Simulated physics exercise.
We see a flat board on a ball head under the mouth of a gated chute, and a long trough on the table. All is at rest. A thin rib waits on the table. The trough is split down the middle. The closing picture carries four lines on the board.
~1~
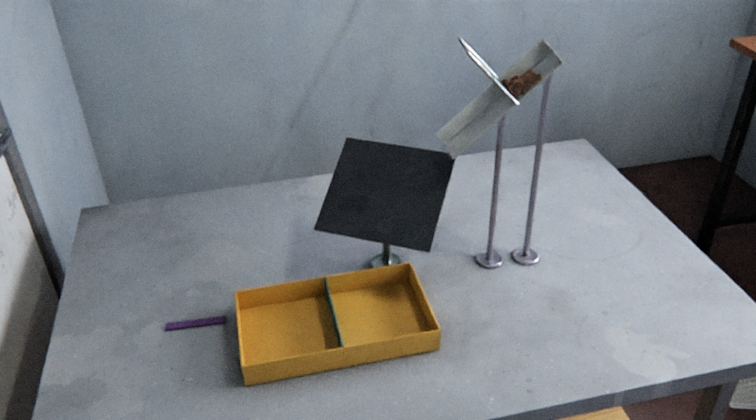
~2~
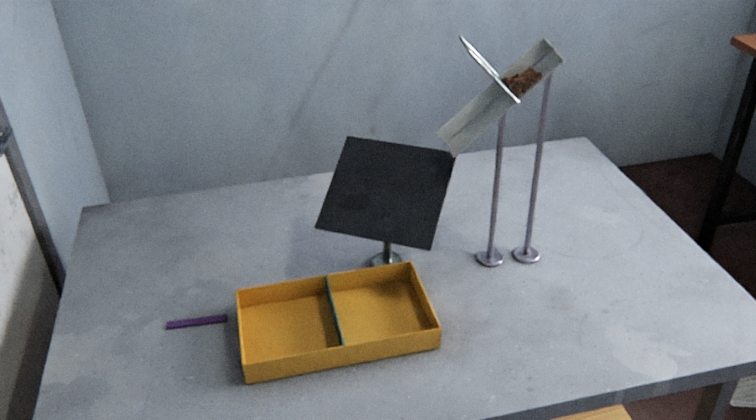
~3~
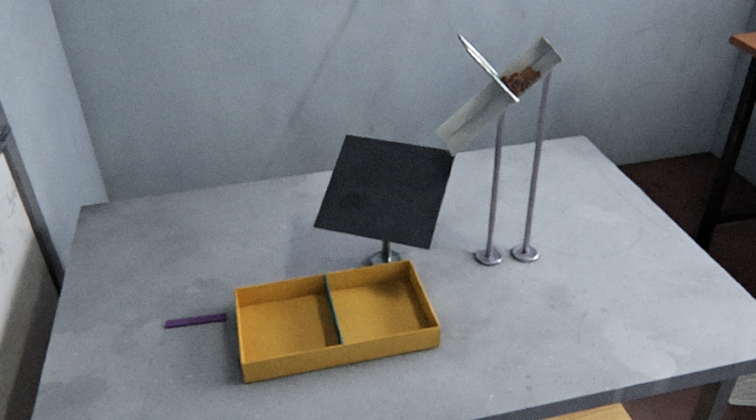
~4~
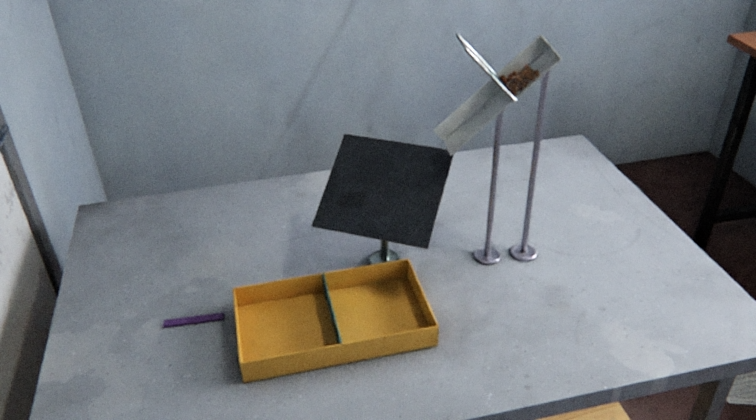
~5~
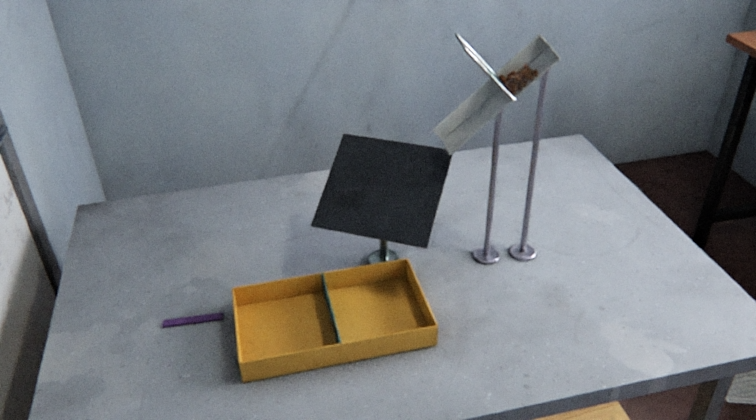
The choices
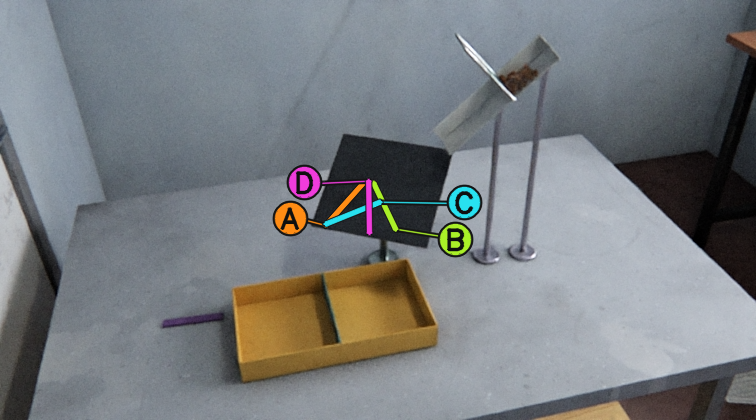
Nothing moved apart from a faint shift of the view: small brown pieces sat behind a closed gate in a raised, sloping chute, above a tilted black board and a divided yellow tray.
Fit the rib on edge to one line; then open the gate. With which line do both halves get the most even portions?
Take A.
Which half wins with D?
More lands on the right.
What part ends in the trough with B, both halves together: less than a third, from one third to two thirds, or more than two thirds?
Line B gives more than two thirds.
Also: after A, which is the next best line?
C.
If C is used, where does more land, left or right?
More lands on the right.
On the marked copy, line A from (363, 183) to (325, 225); line B from (373, 183) to (395, 229); line C from (379, 202) to (326, 224); line D from (368, 181) to (369, 232).
If A is chosen, of what is caught, close to half in the left half, close to half in the right.
If B is chosen, of what is caught, a small share in the left half, all but a few in the right.
If C is chosen, of what is caught, close to a third in the left half, close to two thirds in the right.
If D is chosen, of what is caught, a small share in the left half, the bulk in the right.
